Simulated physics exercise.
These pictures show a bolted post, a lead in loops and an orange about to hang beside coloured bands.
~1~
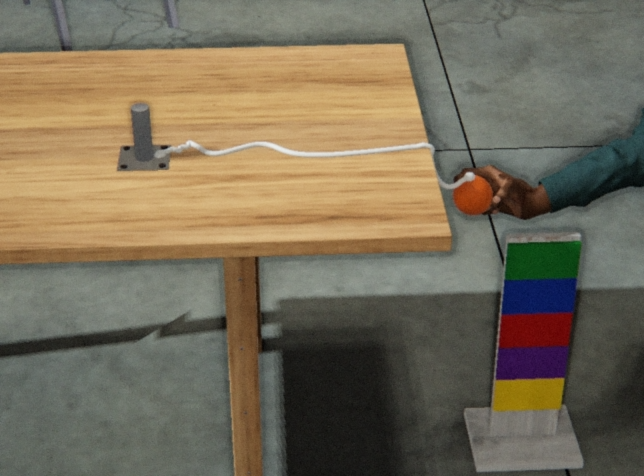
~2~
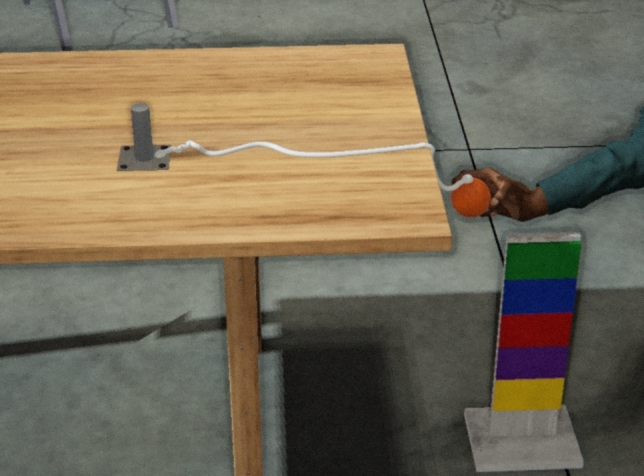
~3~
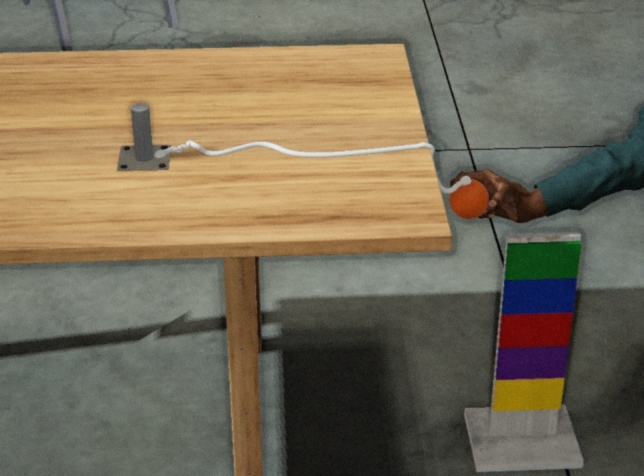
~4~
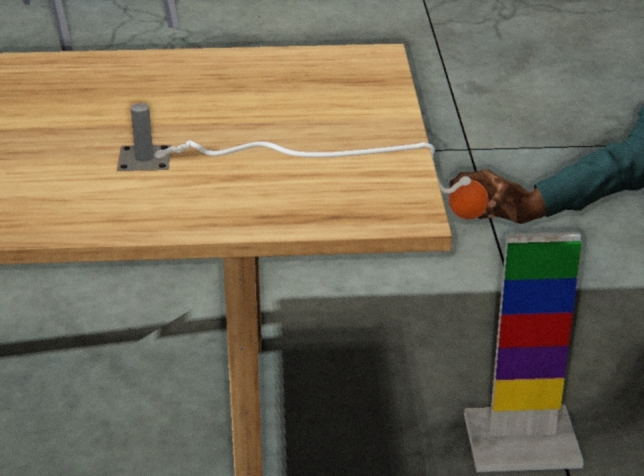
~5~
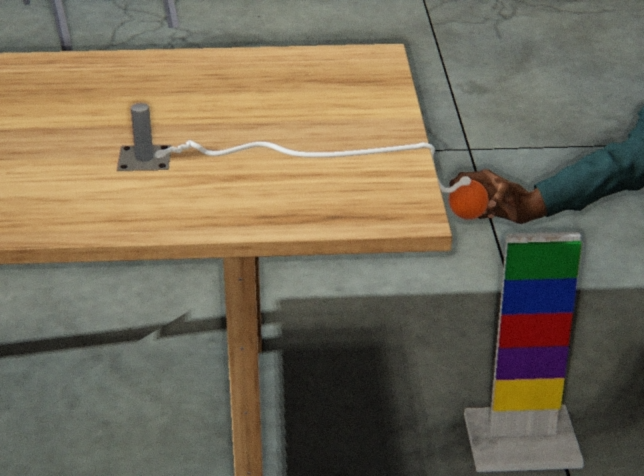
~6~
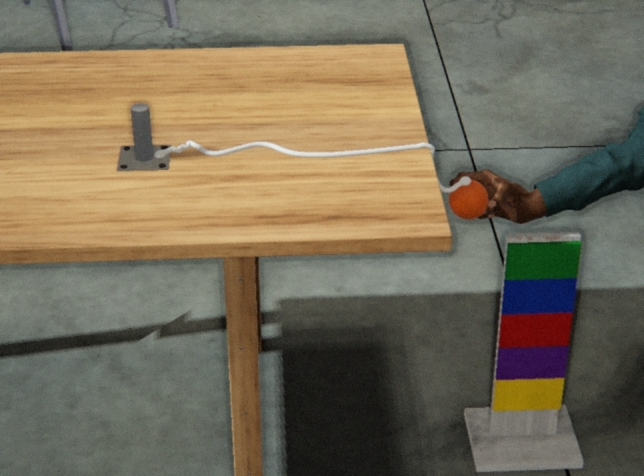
A hand holding an orange ball tied to a white cord shifts slightly left beside a wooden table, then stays still.
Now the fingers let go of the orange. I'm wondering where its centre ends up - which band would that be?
That would be the green band.
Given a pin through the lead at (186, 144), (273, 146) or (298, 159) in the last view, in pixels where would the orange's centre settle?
(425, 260), (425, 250), (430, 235).
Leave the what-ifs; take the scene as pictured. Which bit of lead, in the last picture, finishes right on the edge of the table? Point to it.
Location: About (396, 149).
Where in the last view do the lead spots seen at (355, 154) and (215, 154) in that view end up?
At (392, 146), then (243, 153).
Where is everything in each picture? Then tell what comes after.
The first frame shows orange (473, 195); green (543, 262); blue (540, 298); red (536, 331); purple (532, 364); yellow (529, 396).
The second frame shows orange (471, 198); lead through (181, 148) (235, 150) (297, 154) (368, 152) (431, 156).
The third frame shows orange (469, 199).
The fourth frame shows orange (468, 199); lead through (181, 148) (235, 150) (297, 154) (368, 152) (431, 156).
The fifth frame shows orange (468, 199).
The sixth frame shows orange (468, 199); lead through (181, 148) (235, 150) (297, 154) (368, 152) (431, 156).
Soon after, orange near (424, 257); level with green.
After that, orange near (425, 273); level with green.
In the end, orange near (424, 271); level with green. Its centre hangs level with the green band.
